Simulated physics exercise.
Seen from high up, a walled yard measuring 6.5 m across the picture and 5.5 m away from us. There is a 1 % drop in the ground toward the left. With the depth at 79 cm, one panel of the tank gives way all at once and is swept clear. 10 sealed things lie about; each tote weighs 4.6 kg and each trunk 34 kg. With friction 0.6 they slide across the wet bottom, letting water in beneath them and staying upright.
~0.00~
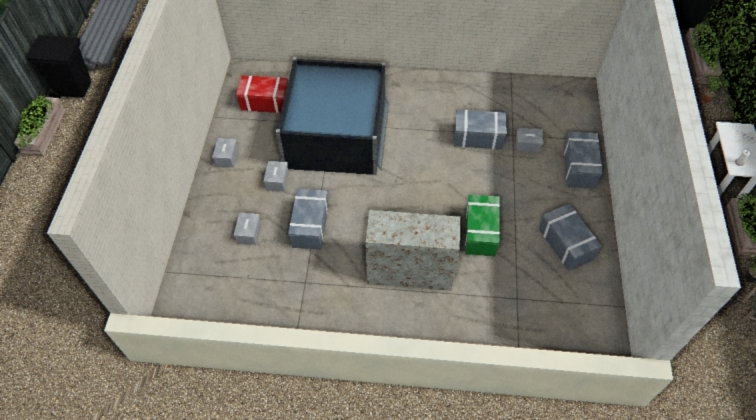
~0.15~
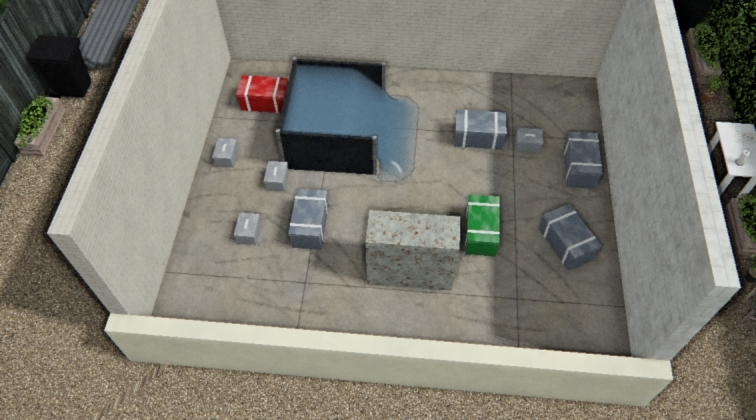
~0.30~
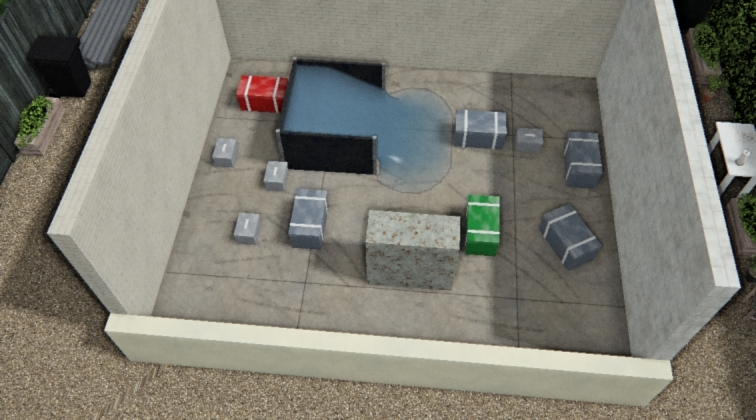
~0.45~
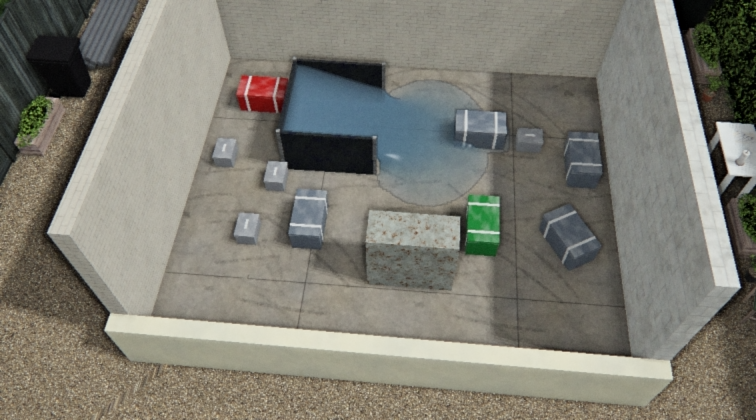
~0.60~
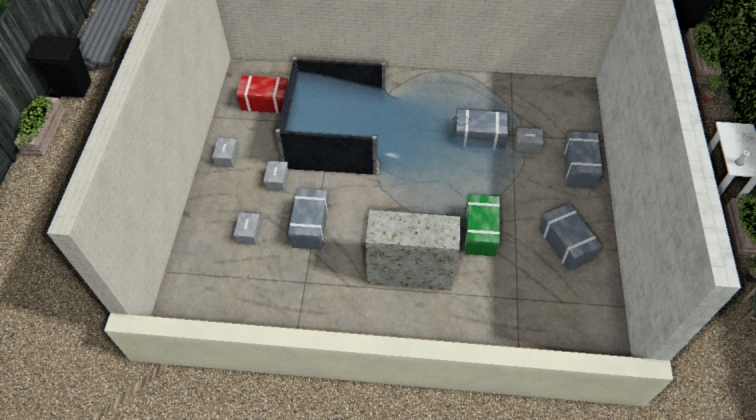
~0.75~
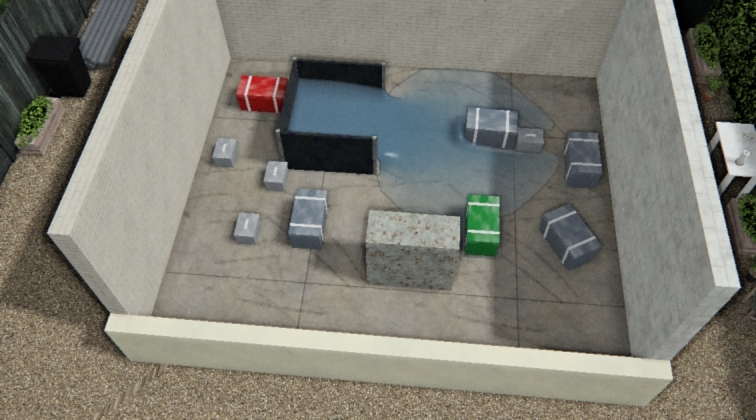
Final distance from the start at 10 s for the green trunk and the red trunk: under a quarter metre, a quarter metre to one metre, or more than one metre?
Green trunk: More than one metre, red trunk: Under a quarter metre.
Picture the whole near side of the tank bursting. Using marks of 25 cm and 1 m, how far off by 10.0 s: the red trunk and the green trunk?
Red trunk: Displaced far; green trunk: Displaced a little.
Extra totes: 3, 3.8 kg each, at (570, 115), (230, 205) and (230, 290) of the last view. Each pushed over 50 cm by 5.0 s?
Spot by spot, in turn: Exceeds it, falls short, falls short.
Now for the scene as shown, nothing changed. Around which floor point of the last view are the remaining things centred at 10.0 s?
Mean position: Approximately (350, 195).
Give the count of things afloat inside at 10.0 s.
My tally comes to 3.
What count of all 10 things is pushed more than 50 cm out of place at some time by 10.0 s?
The total is 6.
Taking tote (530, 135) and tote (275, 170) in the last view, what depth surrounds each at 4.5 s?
Close to 9 and 0 centimetres.
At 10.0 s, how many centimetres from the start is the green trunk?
Close to 200 cm by then.
After 2.0 s the green trunk is near (523, 248), 0.7 m from its start, aground; the red trunk is near (263, 86), 0.0 m from its start, aground; 1 afloat.
After 4.5 s the green trunk is near (513, 293), 1.2 m from its start, afloat; the red trunk is near (263, 86), 0.0 m from its start, aground; 4 afloat.
After 7.0 s the green trunk is near (387, 291), 1.8 m from its start, aground; the red trunk is near (263, 86), 0.0 m from its start, aground; 1 afloat.
After 10.0 s the green trunk is near (362, 290), 2.1 m from its start, aground; the red trunk is near (263, 86), 0.0 m from its start, aground; 3 afloat.
